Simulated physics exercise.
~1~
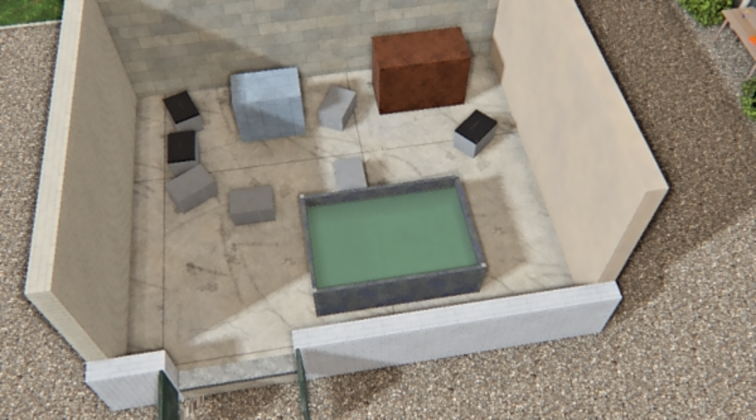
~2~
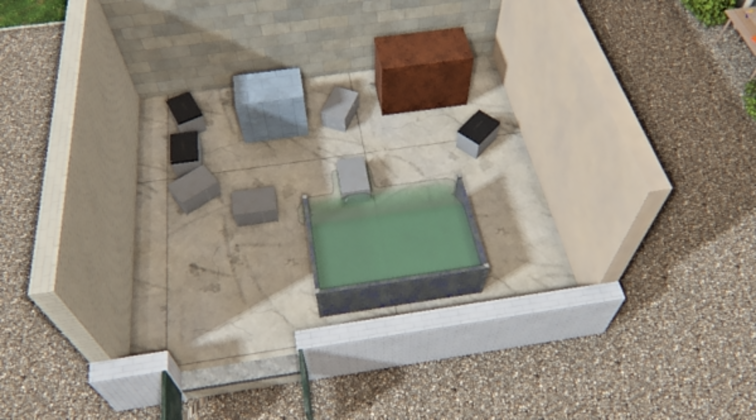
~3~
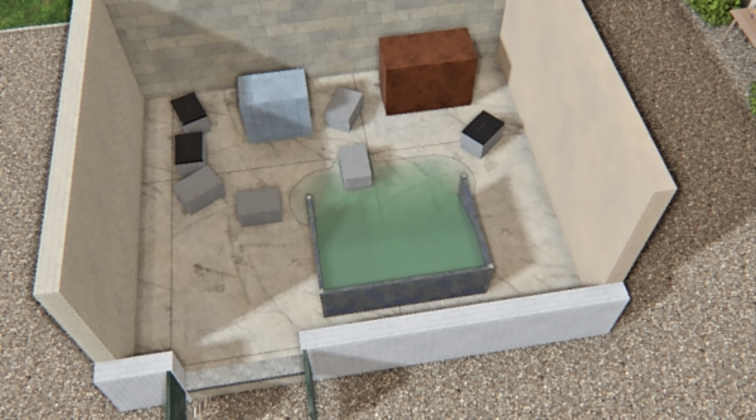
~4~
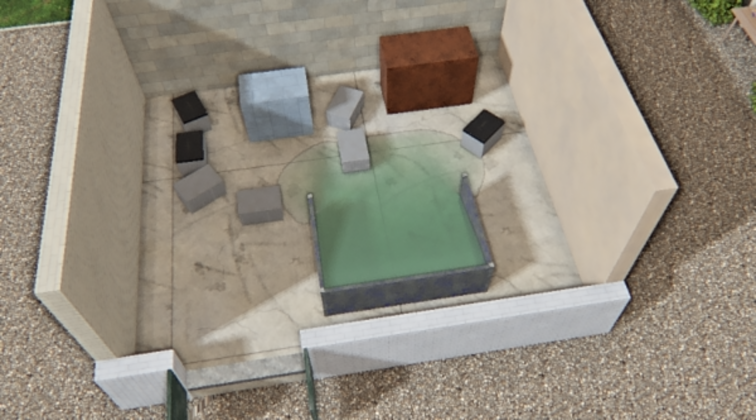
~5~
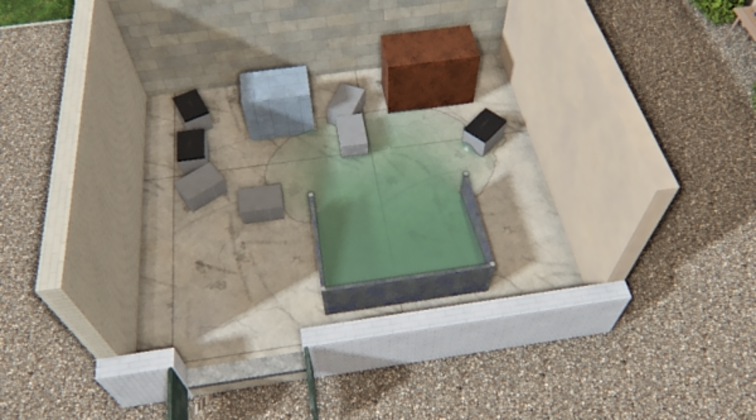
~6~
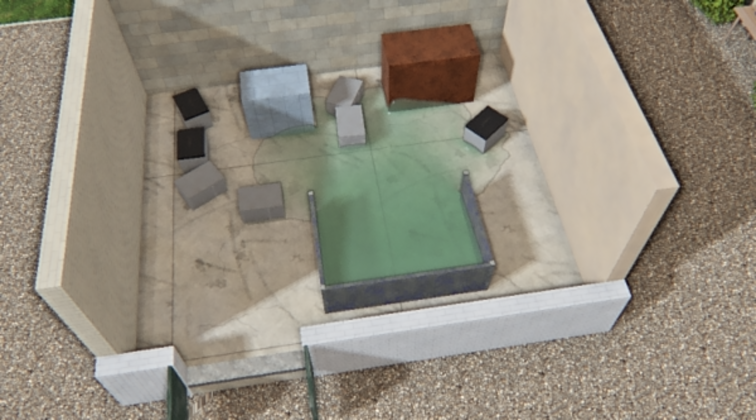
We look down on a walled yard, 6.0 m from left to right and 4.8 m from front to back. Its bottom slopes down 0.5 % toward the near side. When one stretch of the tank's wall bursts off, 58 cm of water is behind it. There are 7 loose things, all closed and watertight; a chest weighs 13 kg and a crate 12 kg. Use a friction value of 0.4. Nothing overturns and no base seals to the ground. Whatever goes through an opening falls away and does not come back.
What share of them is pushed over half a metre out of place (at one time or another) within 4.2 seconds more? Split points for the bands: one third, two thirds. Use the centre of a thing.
The portion is two thirds plus.
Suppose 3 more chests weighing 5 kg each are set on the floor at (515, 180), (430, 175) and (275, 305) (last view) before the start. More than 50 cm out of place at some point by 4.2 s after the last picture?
Reading them off in order: Clears the mark, clears the mark, not beyond.
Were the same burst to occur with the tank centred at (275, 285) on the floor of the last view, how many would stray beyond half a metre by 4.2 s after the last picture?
7.
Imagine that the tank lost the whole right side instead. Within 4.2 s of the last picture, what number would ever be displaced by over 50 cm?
The answer would then be 2.
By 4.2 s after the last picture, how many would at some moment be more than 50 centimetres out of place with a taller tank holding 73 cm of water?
Then the count would be 6.
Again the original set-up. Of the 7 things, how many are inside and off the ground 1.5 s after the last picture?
The count is 3.
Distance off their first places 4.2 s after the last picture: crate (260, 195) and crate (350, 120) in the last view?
The first is off by 5 cm, the second by 100 cm.
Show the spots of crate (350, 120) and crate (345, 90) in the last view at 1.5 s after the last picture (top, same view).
Around (329, 94) and (335, 63).
Then, 0.4 s after the last picture 2 of 7 are over 50 cm from their spots; 1 afloat.
Then, 1.5 s after the last picture 3 of 7 are over 50 cm from their spots; 3 afloat.
Then, 2.8 s after the last picture 5 of 7 are over 50 cm from their spots; 4 afloat.
Then, 4.2 s after the last picture 6 of 7 are over 50 cm from their spots, and 6 have been at some point; 4 afloat.
